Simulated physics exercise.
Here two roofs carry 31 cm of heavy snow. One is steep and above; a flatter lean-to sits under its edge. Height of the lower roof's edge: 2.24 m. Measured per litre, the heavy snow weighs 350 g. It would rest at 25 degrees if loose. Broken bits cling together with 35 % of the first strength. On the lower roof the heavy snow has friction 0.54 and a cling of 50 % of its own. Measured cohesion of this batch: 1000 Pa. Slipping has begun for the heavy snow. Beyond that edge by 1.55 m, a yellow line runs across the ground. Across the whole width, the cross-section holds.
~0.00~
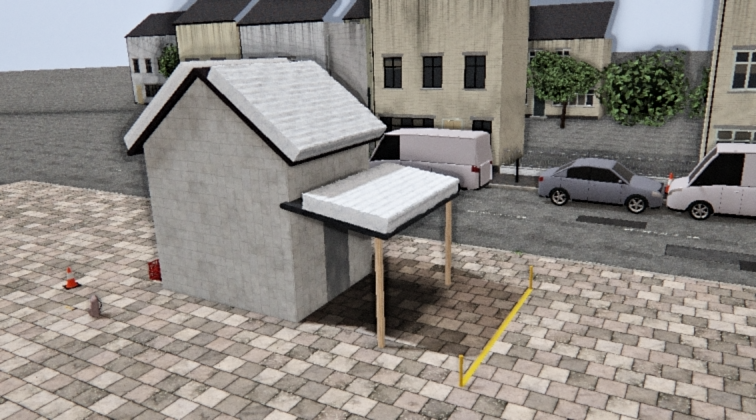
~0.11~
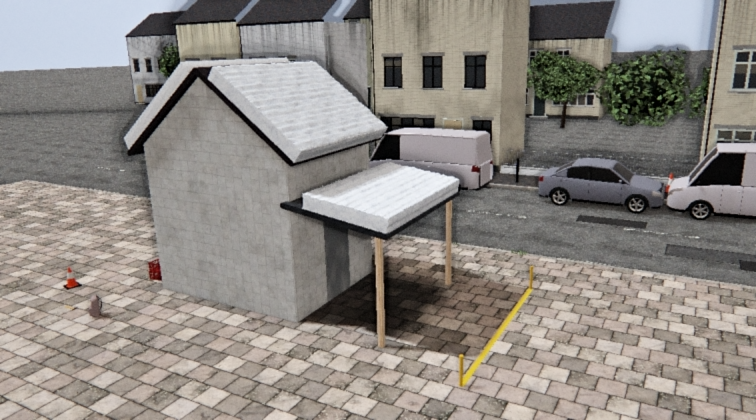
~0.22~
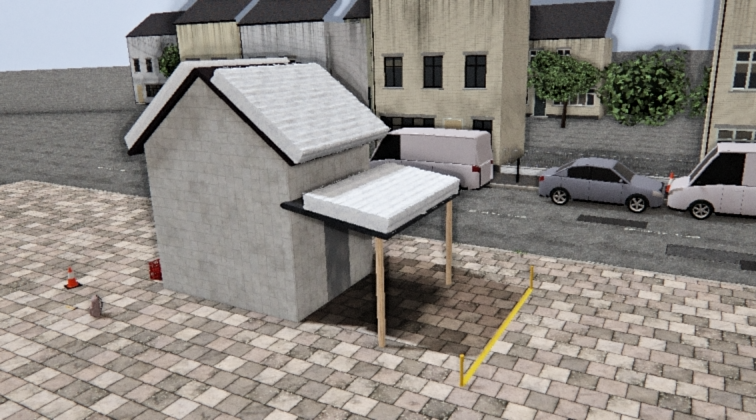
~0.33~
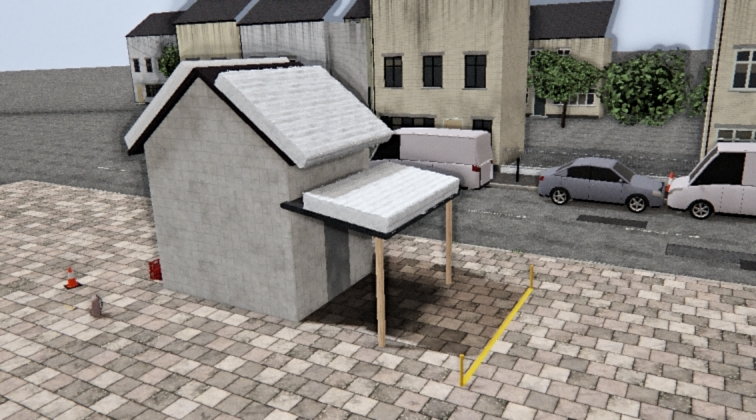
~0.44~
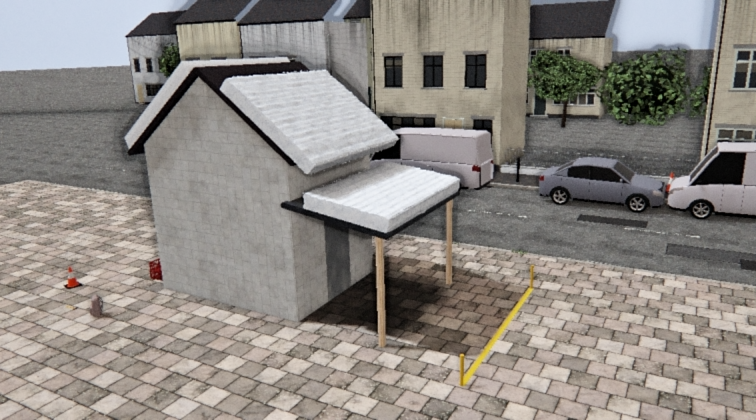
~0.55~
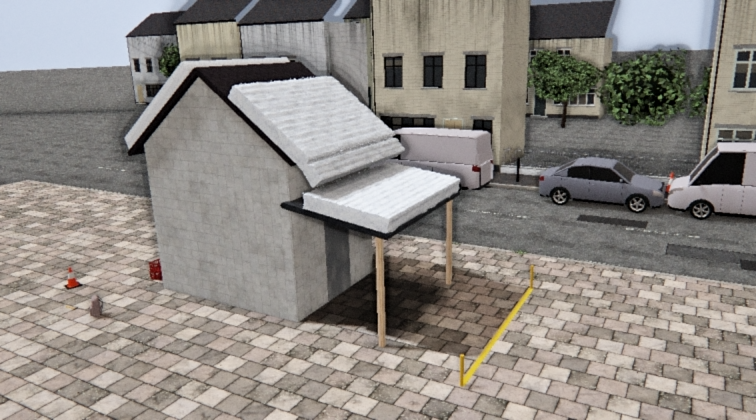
The thick slab of snow on the small grey building's steep roof slid slowly down to the right, baring a dark strip near the ridge, and its front edge pushed out over the snowy lower roof.
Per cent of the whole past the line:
2 out of 100.
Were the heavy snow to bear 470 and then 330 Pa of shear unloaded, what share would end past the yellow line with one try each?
Try one gives 8 per cent, try two gives 14 per cent.
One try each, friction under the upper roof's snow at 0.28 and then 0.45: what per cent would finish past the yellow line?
In turn about 0 %, 0 %.
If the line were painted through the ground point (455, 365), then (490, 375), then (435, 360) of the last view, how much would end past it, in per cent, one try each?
I'd guess near 4 %, then near 1 %, and near 6 % on the last try.
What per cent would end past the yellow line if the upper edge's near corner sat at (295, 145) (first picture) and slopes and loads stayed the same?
About 7 per cent.
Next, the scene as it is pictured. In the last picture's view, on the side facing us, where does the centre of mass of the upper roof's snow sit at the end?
Close to (356, 229) in the last picture.
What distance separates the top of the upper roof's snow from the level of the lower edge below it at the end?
Looks like around 0.9 m above that edge.
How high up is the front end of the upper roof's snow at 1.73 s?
Measured height: Approx. 1.6 m.
After 1.09 s, none is below the lower edge and 0 % is past the line.
After 1.73 s, none is below the lower edge and 0 % is past the line.
After 2.36 s, 15 % is below the lower edge and 0 % is past the line.
After 3.00 s, 15 % is below the lower edge and 2 % is past the line.
After 3.10 s, at the end, 15 % is below the lower edge and 2 % is past the line.
